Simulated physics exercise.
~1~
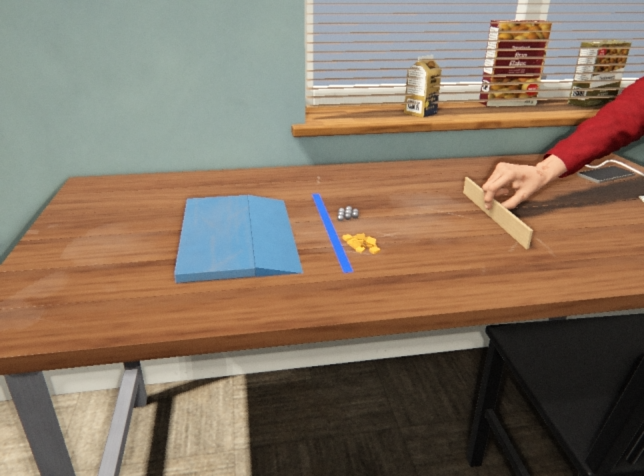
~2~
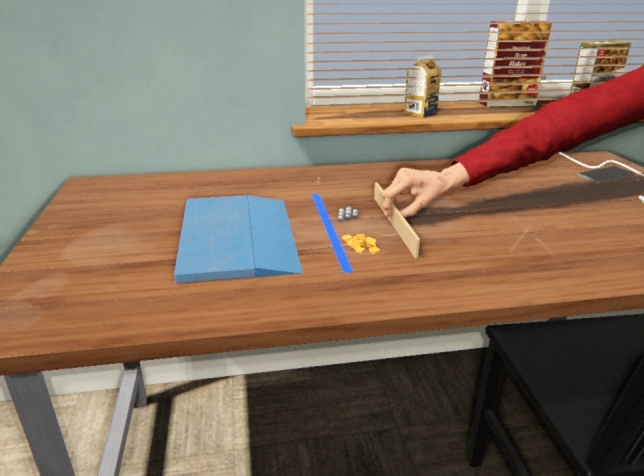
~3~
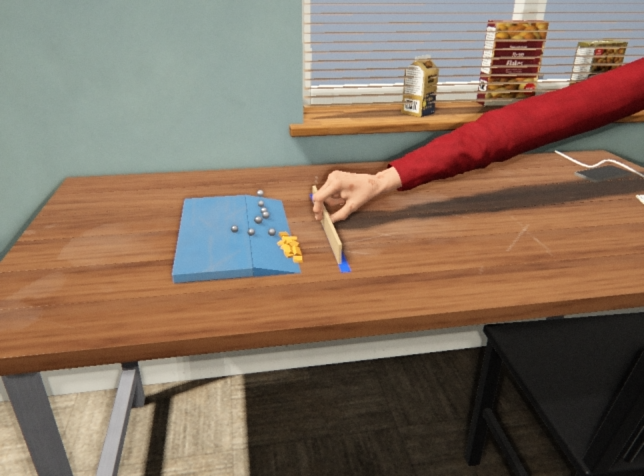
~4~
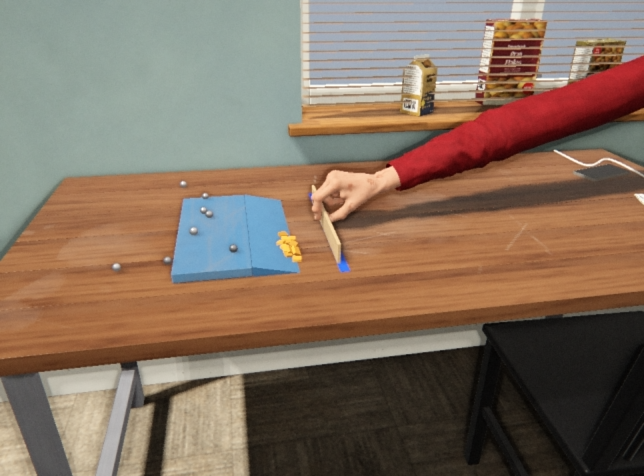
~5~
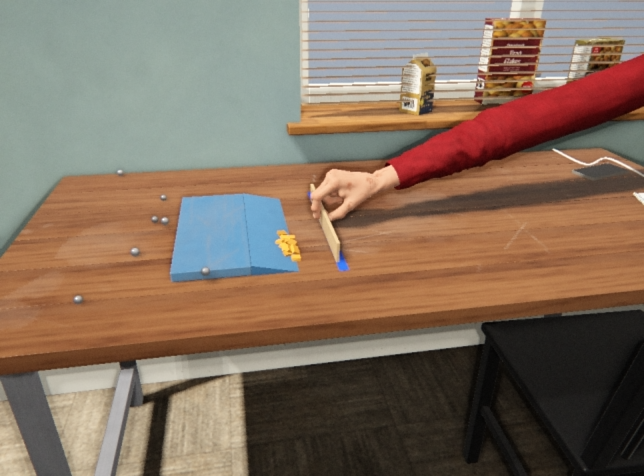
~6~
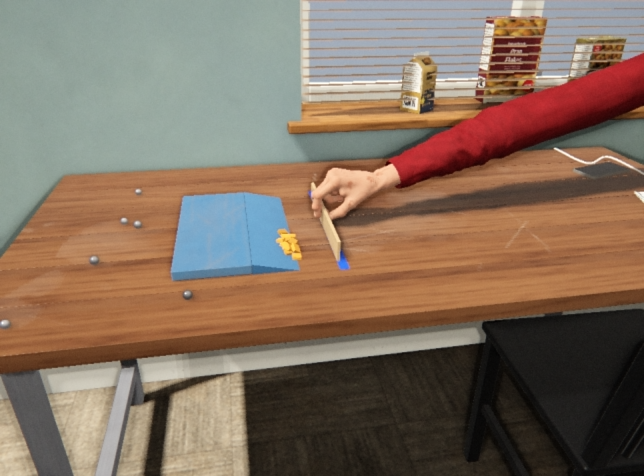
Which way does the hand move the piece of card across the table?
The hand moves the piece of card to the left, toward the blue ramp, until it stops at the blue tape.
The video shows a hand sliding a piece of card left across a table, pushing small grey balls and yellow pieces toward a blue ramp. The card stops at the blue tape; the balls roll over the slab onto the table beyond, while the yellow pieces stay at the ramp.
